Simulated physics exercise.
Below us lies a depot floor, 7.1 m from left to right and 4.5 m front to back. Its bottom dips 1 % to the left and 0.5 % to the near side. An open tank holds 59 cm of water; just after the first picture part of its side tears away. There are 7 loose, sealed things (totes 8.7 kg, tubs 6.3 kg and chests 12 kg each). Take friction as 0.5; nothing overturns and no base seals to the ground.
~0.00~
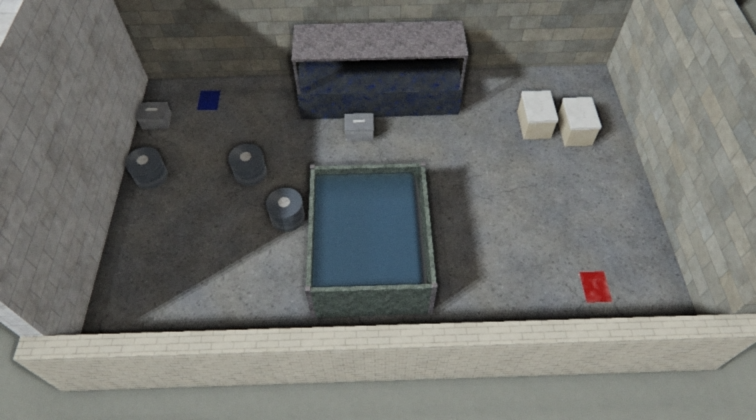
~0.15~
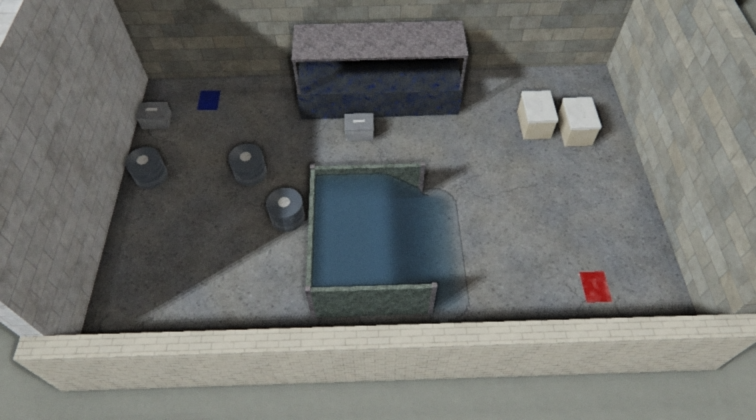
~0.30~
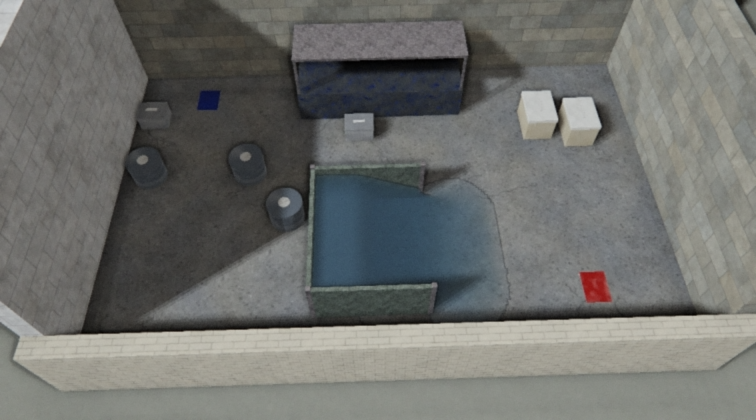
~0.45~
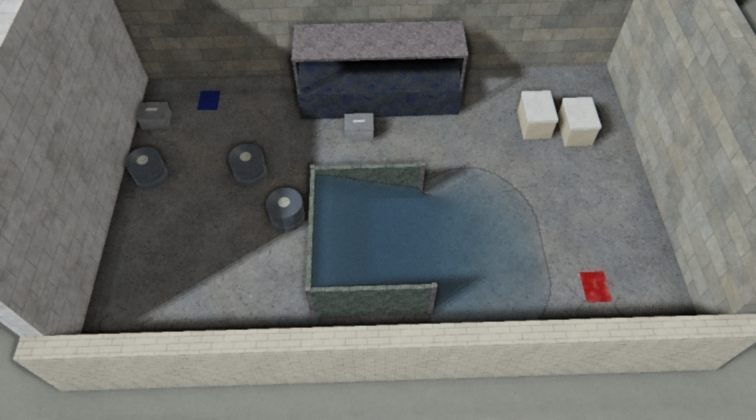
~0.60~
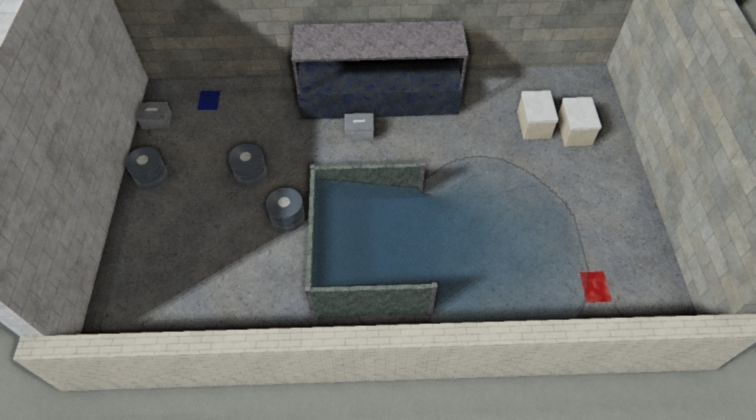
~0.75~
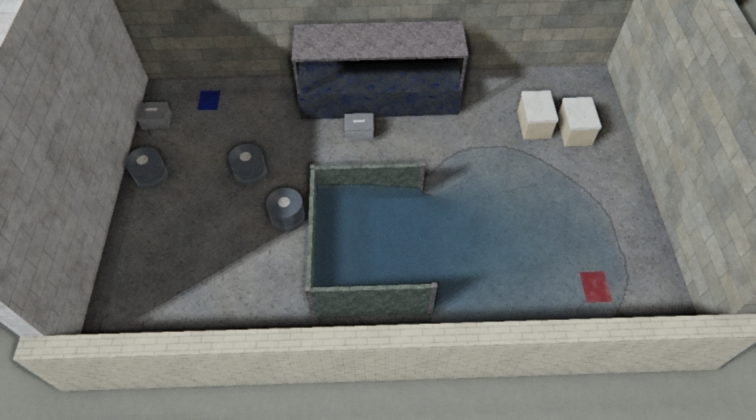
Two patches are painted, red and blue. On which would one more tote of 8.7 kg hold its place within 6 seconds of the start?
On the blue patch.
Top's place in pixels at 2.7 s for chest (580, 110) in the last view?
Near (588, 62).
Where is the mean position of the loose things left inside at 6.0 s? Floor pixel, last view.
At about (306, 146).
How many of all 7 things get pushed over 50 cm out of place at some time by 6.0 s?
I count 2.
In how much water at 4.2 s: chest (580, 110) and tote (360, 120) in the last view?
Roughly 11 and 0 cm.
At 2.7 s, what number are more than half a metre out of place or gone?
I count 1.
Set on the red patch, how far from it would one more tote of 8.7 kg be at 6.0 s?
About 250 cm.
After 1.2 s on red it would be 68 cm off in 5 cm of water; on blue it would be 0 cm off in 0 cm of water.
After 2.7 s on red it would be 65 cm off in 20 cm of water; on blue it would be 0 cm off in 0 cm of water.
After 4.2 s on red it would be 166 cm off in 8 cm of water; on blue it would be 0 cm off in 0 cm of water.
After 6.0 s on red it would be 264 cm off in 9 cm of water; on blue it would be 0 cm off in 2 cm of water.
